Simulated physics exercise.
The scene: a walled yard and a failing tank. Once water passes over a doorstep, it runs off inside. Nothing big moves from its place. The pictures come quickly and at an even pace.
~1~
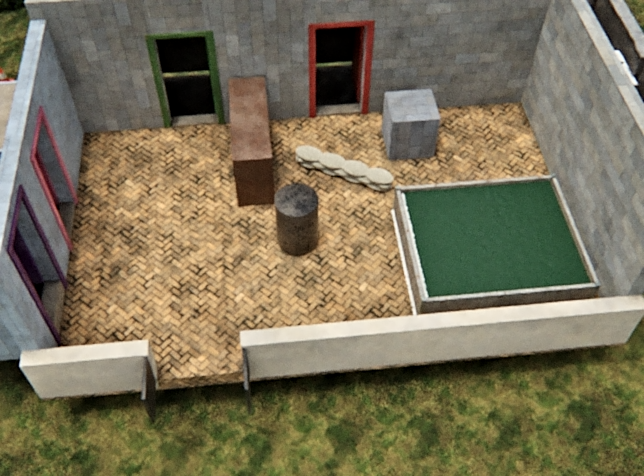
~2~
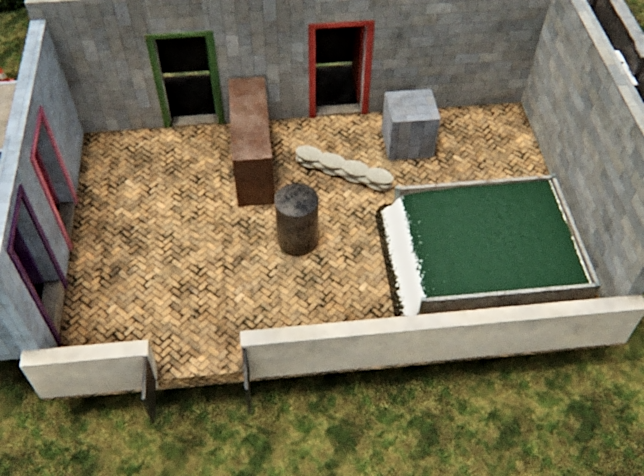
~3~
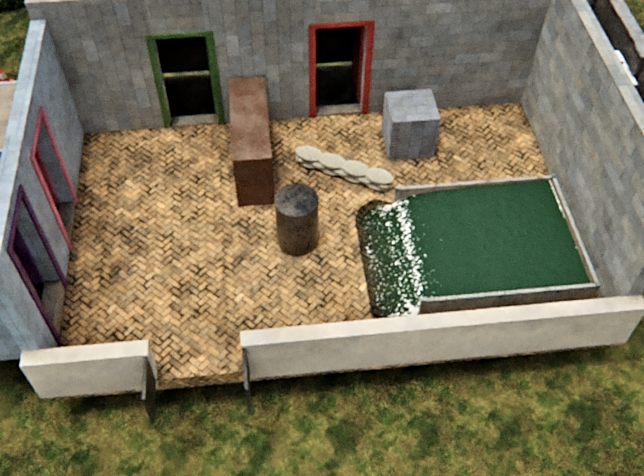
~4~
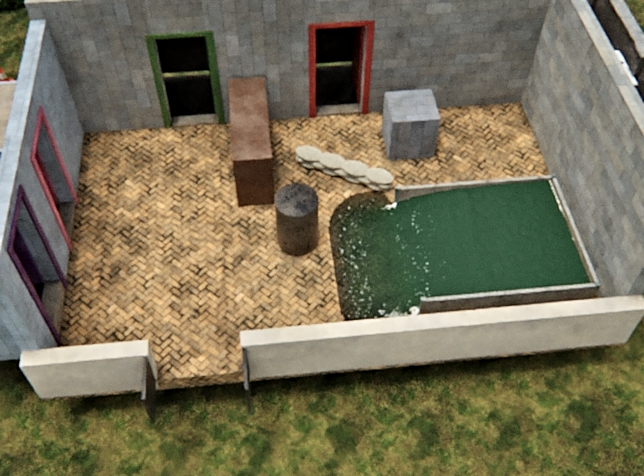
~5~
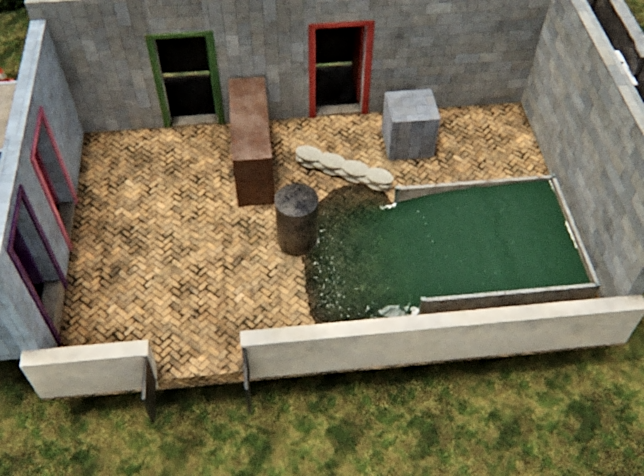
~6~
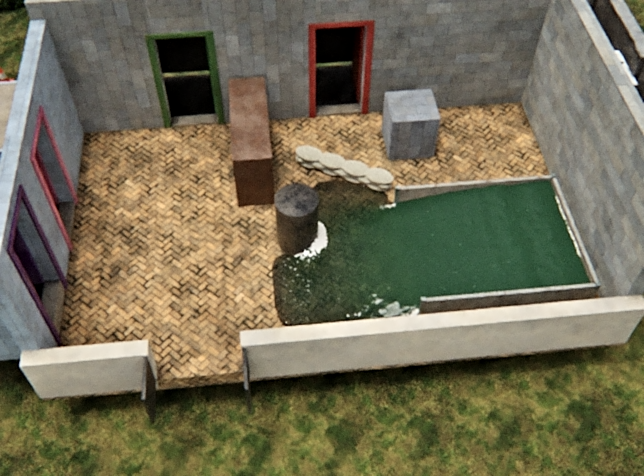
In a walled yard with a patterned brick floor, the left side of a tank of green water gave way, and foaming water spread left across the bricks, reaching a dark round pillar.
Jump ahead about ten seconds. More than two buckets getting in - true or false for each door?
Pink door: False; purple door: False; green door: True; red door: False.
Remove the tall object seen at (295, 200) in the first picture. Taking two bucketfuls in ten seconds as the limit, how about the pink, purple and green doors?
Going door by door, the pink breaks the limit, the purple doesn't reach the limit and the green breaks the limit.
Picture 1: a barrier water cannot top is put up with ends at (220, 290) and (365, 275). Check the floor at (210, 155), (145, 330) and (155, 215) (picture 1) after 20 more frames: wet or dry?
Taking the points in the order given, they are high and dry, inundated and inundated.
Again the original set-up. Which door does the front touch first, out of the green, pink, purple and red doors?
That would be the purple one.
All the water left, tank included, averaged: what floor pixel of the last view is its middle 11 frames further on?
About (383, 264).
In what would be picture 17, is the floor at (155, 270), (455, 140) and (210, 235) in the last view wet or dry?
In that order the points end up soaked, high and dry and soaked.
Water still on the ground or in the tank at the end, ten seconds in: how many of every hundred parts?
Around 82 in a hundred.
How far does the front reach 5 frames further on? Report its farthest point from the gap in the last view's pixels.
Somewhere near (156, 314).
A moment on, water covers 30 % of the floor; the pink door not reached, the purple door not reached, the green door not reached, the red door not reached.
Next, water covers 45 % of the floor; the pink door not reached, the purple door wet at the sill, nothing in, the green door not reached, the red door not reached.
Then, water covers 55 % of the floor; the pink door wet at the sill, nothing in, the purple door wet at the sill, nothing in, the green door wet at the sill, nothing in, the red door wet at the sill, nothing in.
Later, water covers 85 % of the floor; the pink door under two buckets in, the purple door wet at the sill, nothing in, the green door wet at the sill, nothing in, the red door under two buckets in.
In the end, water covers 95 % of the floor; the pink door under two buckets in, the purple door wet at the sill, nothing in, the green door far over two buckets in, the red door under two buckets in.
